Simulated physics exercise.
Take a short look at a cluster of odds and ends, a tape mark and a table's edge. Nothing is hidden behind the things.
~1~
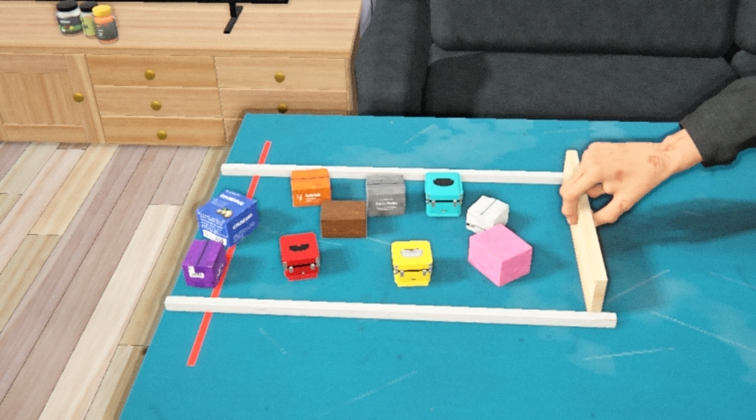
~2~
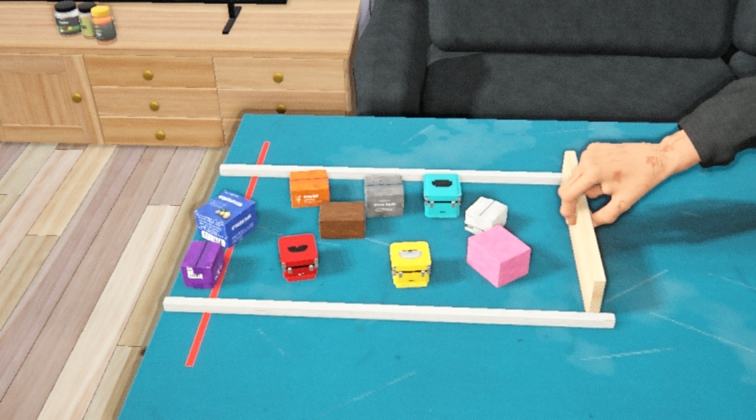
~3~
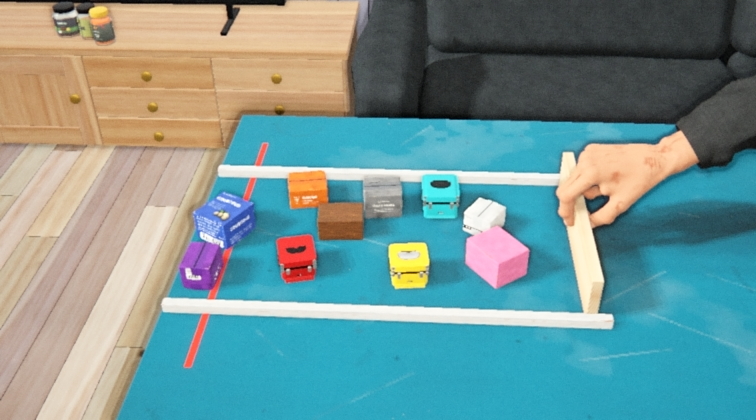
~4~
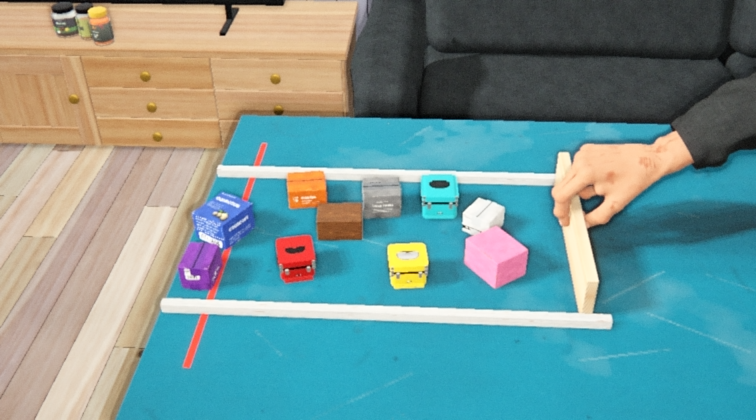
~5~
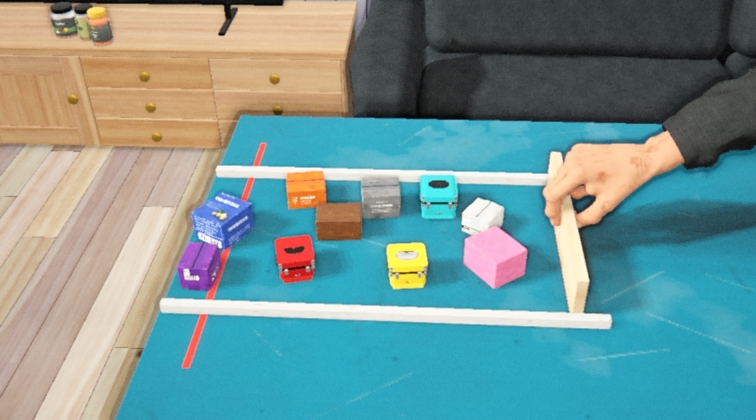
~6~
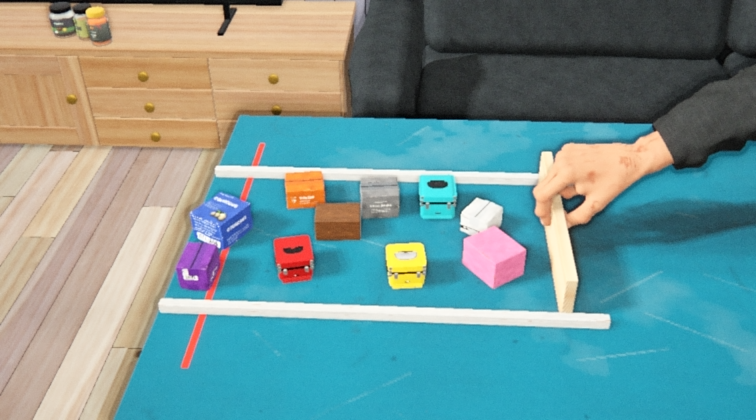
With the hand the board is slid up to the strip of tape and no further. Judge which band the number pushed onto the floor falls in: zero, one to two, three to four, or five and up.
It falls in the five and up band.
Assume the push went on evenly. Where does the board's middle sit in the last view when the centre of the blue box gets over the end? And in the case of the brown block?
Around (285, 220) first and around (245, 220) second.
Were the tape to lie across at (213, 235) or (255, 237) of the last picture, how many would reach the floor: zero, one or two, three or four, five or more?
First spot, five or more; second spot, 3 or 4.
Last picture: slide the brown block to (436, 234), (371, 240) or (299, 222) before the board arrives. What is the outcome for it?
In sequence: It goes; it goes; it goes.
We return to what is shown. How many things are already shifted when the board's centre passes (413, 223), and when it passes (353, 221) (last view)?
5 and 8.
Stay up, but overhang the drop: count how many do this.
Tally: 0.
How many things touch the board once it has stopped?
4.
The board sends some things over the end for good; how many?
Altogether the count is 6.
A little later, none off yet; purple box at rest near (199, 266); blue box at rest near (222, 220); orange box at rest near (305, 189).
Next, none off yet; purple box at rest near (199, 266); blue box at rest near (222, 220); orange box shifted about its own width near (278, 186).
Later still, none off yet; purple box shifted a little near (178, 268); blue box shifted about its own width near (182, 223); orange box shifted well along near (207, 180).
When it is over, the number that fall off is five or more; down, grey box, brown block, red case, orange box, blue box and purple box.
